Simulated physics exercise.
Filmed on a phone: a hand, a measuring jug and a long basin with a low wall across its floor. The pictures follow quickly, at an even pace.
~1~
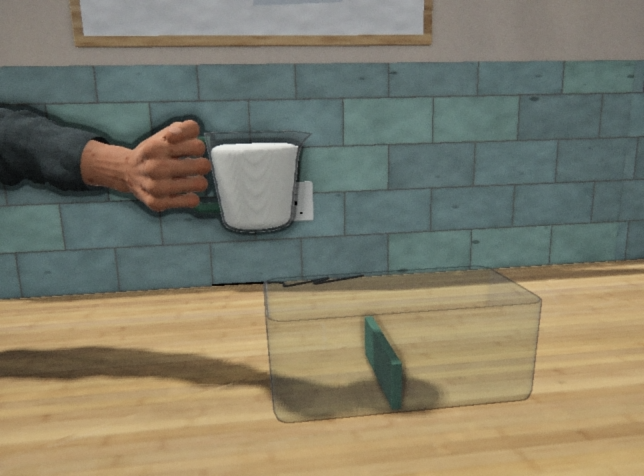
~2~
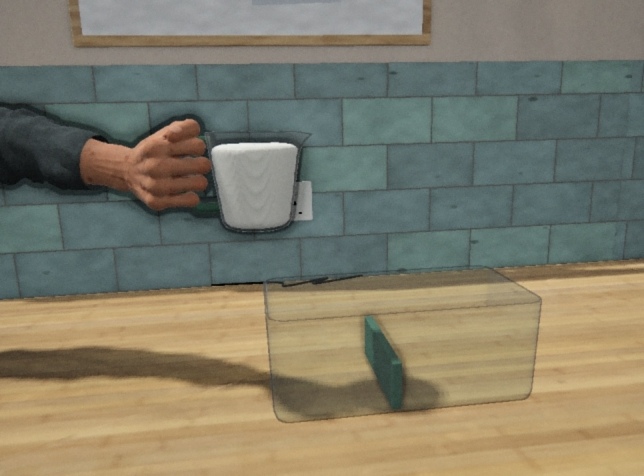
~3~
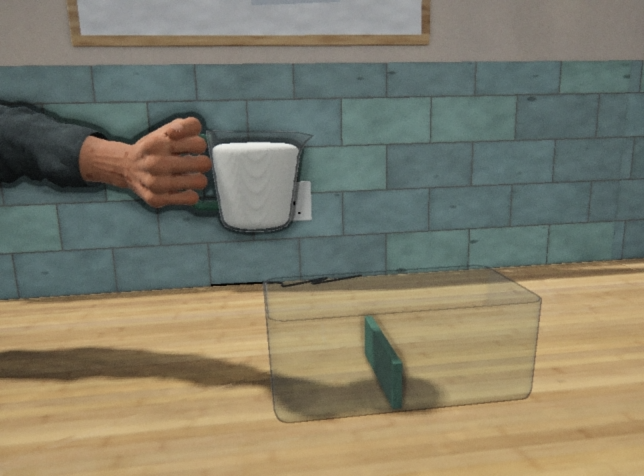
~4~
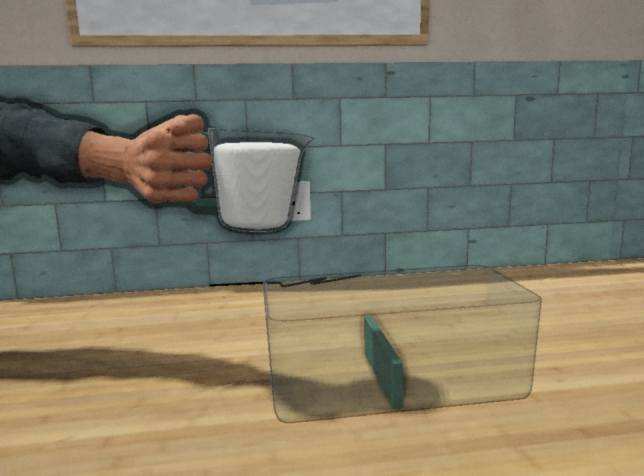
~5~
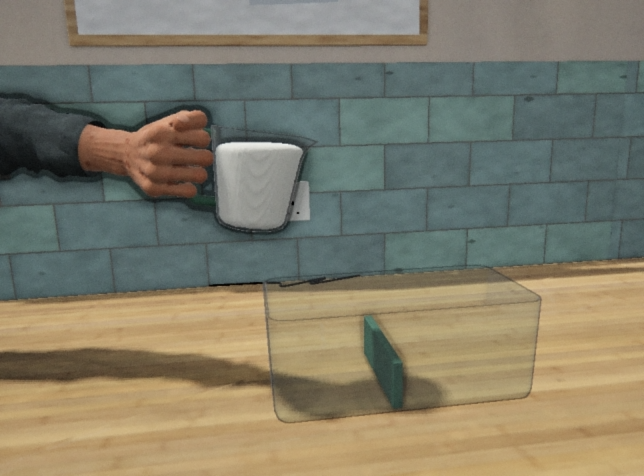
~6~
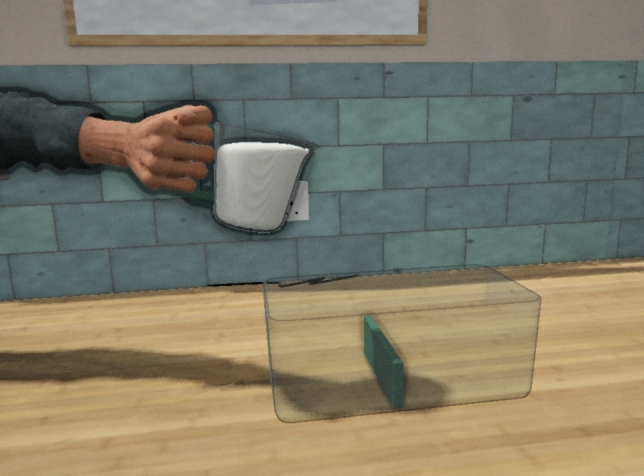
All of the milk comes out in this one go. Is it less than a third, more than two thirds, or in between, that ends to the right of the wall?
It comes to less than a third.
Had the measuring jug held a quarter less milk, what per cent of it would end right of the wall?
Some 5 per cent.
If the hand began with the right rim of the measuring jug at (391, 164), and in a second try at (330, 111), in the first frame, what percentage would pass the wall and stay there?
About 95 and 60 per cent.
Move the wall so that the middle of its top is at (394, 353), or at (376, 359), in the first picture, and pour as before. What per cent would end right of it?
About 10 and 40 per cent.
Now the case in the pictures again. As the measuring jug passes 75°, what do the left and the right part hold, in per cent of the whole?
Near 5 on the left, 5 on the right.
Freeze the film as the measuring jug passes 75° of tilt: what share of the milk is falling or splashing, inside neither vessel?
Some 25 per cent.
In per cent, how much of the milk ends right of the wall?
It comes to 20 per cent or so.
A moment on, the measuring jug is tipped on its side and 68 per cent is still to pour, 6 is left of the wall and 3 right of it.
Next, the measuring jug is tipped right over and 11 per cent is still to pour, 56 is left of the wall and 17 right of it.
Then the measuring jug is tipped right over and 0 per cent is still to pour, 80 is left of the wall and 18 right of it.
Later the measuring jug is tipped right over and 0 per cent is still to pour, 80 is left of the wall and 18 right of it.
In the end 80 per cent lies left of the wall, 18 right of it and 2 outside.
